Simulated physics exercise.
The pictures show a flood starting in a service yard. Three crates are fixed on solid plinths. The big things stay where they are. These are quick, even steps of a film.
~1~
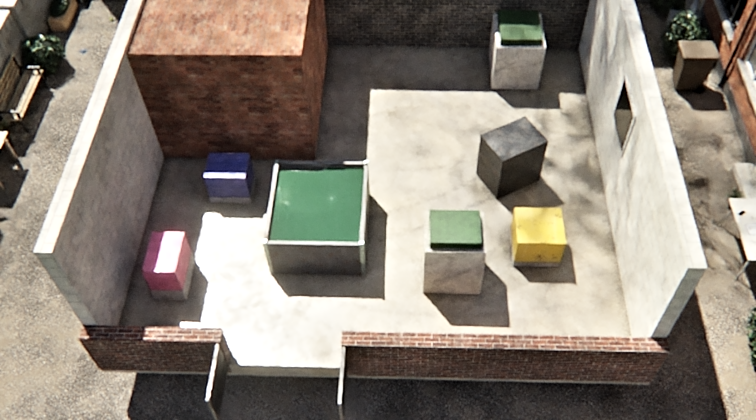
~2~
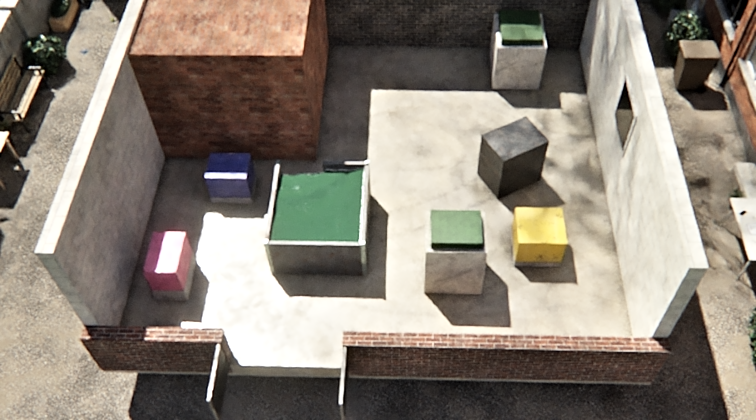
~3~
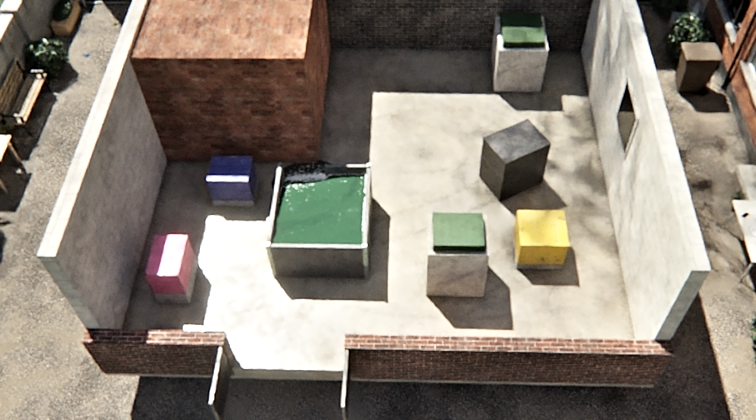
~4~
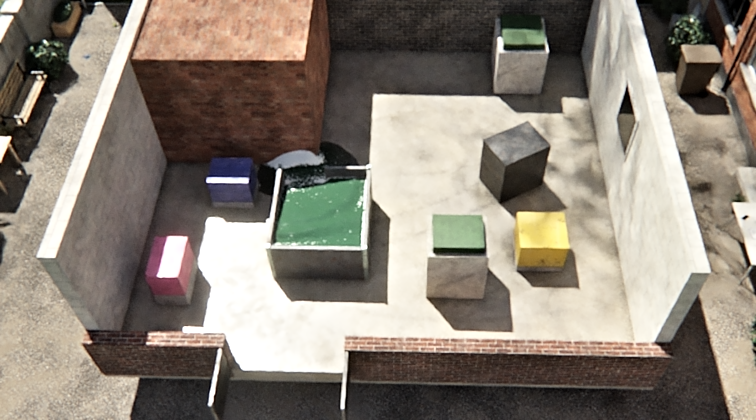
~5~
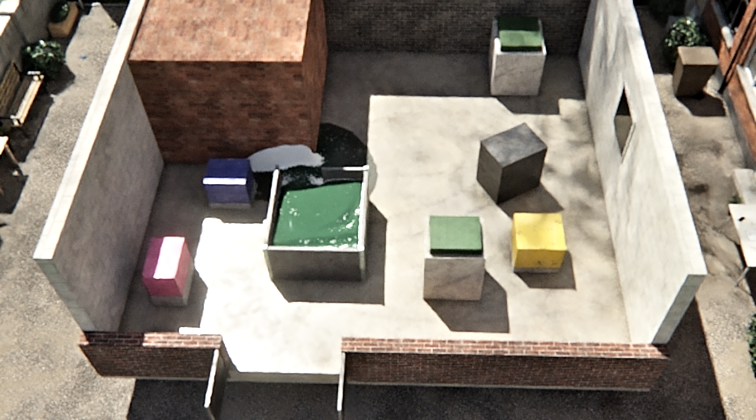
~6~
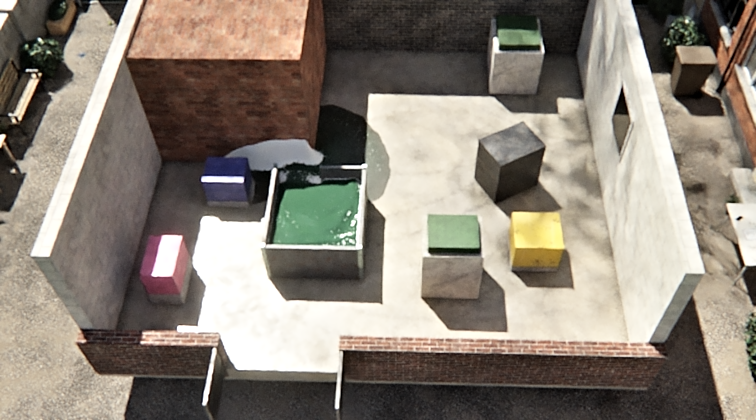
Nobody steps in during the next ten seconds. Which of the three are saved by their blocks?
One by one: The pink crate keeps dry; the blue crate is soaked; the yellow crate keeps dry.
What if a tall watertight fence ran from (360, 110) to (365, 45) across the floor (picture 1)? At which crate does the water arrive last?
Last comes the yellow crate.
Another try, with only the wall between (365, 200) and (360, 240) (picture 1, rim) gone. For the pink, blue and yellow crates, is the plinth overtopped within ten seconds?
In short: Pink remains dry, blue stays dry, yellow gets wet.
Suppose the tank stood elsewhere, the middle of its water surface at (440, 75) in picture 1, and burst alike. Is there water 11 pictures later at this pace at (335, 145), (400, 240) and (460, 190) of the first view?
One after the other: Awash, no water, clear.
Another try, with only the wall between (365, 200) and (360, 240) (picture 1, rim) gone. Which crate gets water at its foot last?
That is the crate marked blue.
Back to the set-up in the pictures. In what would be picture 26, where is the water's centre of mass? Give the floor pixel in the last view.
Around (317, 186).
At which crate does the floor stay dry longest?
That is the one in yellow.
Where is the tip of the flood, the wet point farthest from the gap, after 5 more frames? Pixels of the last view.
Around (377, 53).
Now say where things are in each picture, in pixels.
The tank at (318, 204) is whole and still, in the first frame.
The front is at a hidden place, out from the gap on the tank's far side, in the second frame.
Water pours out on the tank's far side and has run to (324, 165), in the third frame.
The front is at (327, 146), out from the gap on the tank's far side, in the fourth frame.
Water pours out on the tank's far side and has run to (326, 126), in the fifth frame.
The front is at (338, 110), out from the gap on the tank's far side, in the sixth frame.
A moment on, water covers 20 % of the floor; the pink crate not reached, the blue crate water round its plinth, the yellow crate not reached.
Next, water covers 40 % of the floor; the pink crate water round its plinth, the blue crate water round its plinth, the yellow crate not reached.
Then, water covers 55 % of the floor; the pink crate water round its plinth, the blue crate water round its plinth, the yellow crate not reached.
Later, water covers 70 % of the floor; the pink crate water round its plinth, the blue crate water round its plinth, the yellow crate water round its plinth.
In the end, water covers 90 % of the floor; the pink crate stayed above the water, the blue crate was topped, the yellow crate stayed above the water.
